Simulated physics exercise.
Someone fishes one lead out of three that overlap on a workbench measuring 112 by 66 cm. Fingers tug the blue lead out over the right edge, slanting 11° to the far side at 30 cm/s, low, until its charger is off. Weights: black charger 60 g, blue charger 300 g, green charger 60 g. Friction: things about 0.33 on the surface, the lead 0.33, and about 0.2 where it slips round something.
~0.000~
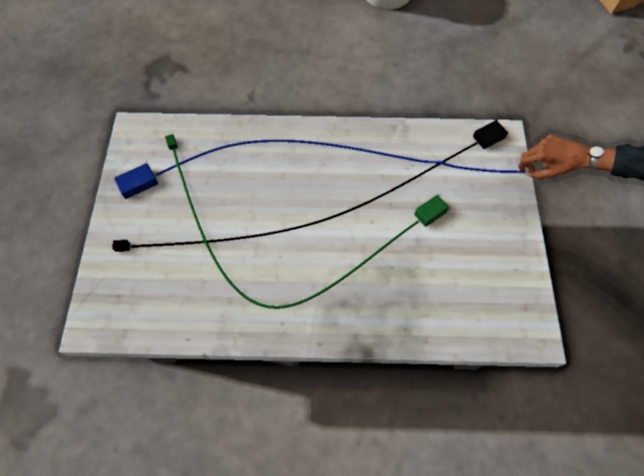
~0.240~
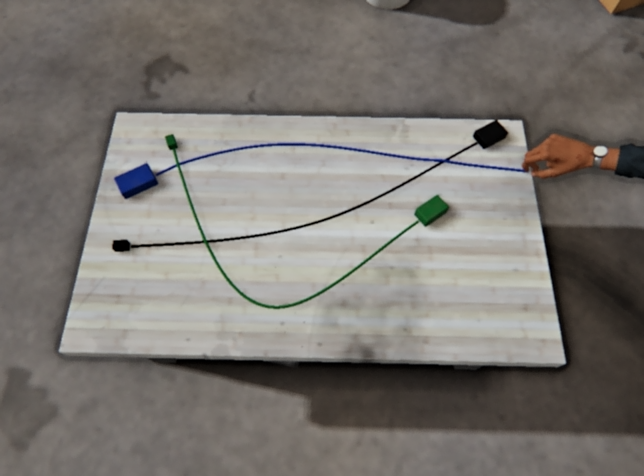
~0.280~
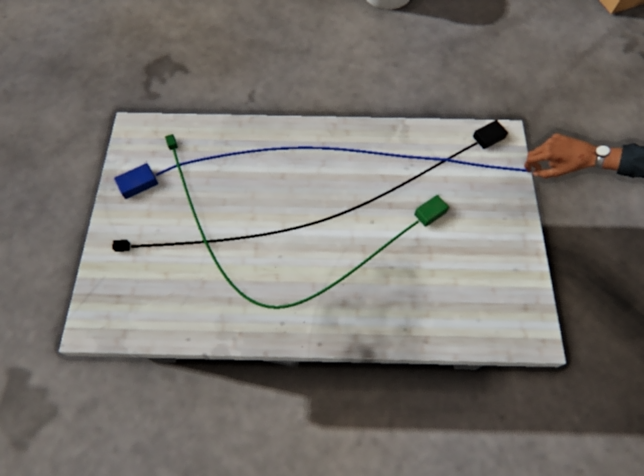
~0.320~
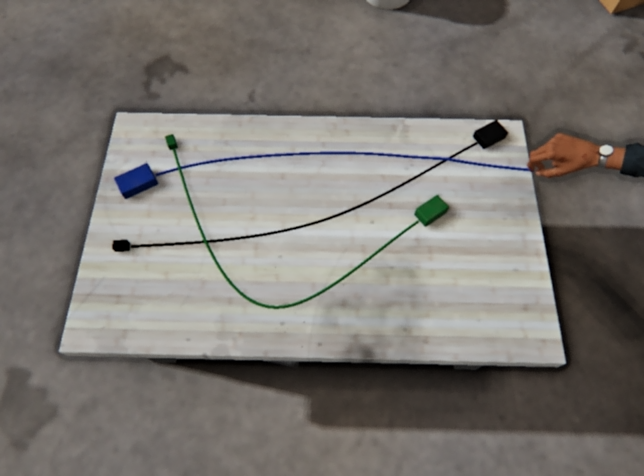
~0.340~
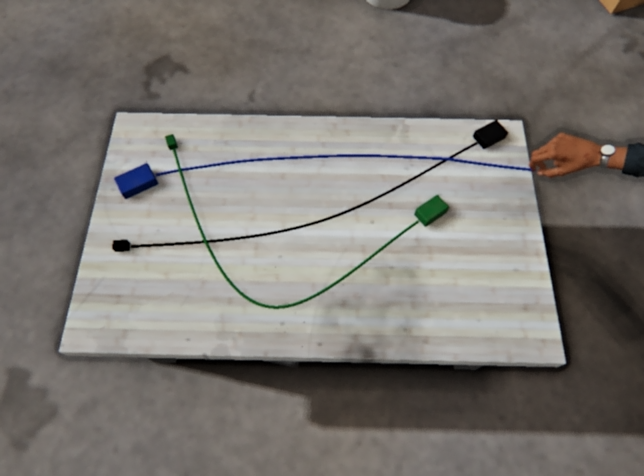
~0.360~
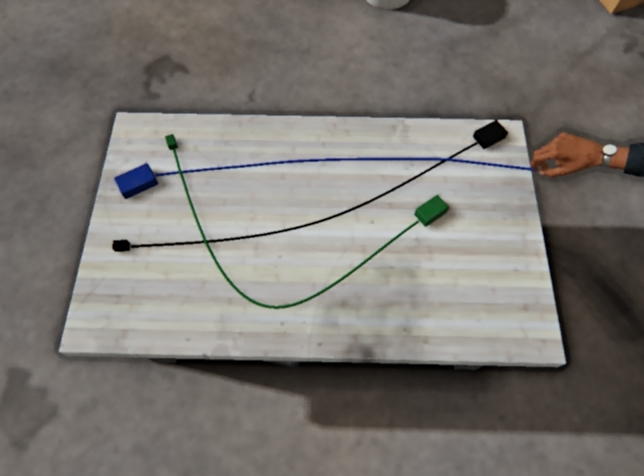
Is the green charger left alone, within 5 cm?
Result: Green charger moves.
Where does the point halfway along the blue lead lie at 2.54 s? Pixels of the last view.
Near (587, 153).
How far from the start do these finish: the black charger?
About: Black charger 2 cm.
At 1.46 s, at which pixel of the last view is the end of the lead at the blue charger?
Near (281, 177).
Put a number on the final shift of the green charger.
About: Green charger over the edge.
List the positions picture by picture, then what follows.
Green charger (433, 208); crossings (178, 163) green over blue, (207, 240) green over black, (442, 164) blue over black; blue lead runs through (415, 160) (337, 146) (266, 141) (196, 157); grip (525, 172), in the first picture.
Blue lead runs through (340, 148) (197, 159); grip (528, 171), in the second picture.
Blue lead runs through (342, 149) (197, 161); grip (531, 171), in the third picture.
Blue lead runs through (344, 153) (198, 164); grip (534, 170), in the fourth picture.
Blue lead runs through (345, 156) (199, 167); grip (535, 170), in the fifth picture.
Green charger (433, 208); blue lead runs through (426, 159) (347, 159) (273, 163) (200, 170); grip (537, 170), in the sixth picture.
At 1.5 s, the blue lead's tail end at (281, 177); blue charger 32 cm off its start, green plug 7 cm off its start.
At 2.5 s, the blue lead's tail end at (405, 168); blue charger 64 cm off its start, green plug 23 cm off its start.
At 3.6 s, the blue lead's tail end at (526, 158); blue charger 96 cm off its start at (512, 156), green plug 51 cm off its start at (365, 151), black plug 2 cm off its start at (127, 243).
At 4.7 s, the blue lead has left the top; green charger over the edge, green plug over the edge, blue charger over the edge.
At 5.2 s, the blue lead has left the top; green charger over the edge, green plug over the edge, blue charger over the edge, black plug 5 cm off its start at (141, 242).
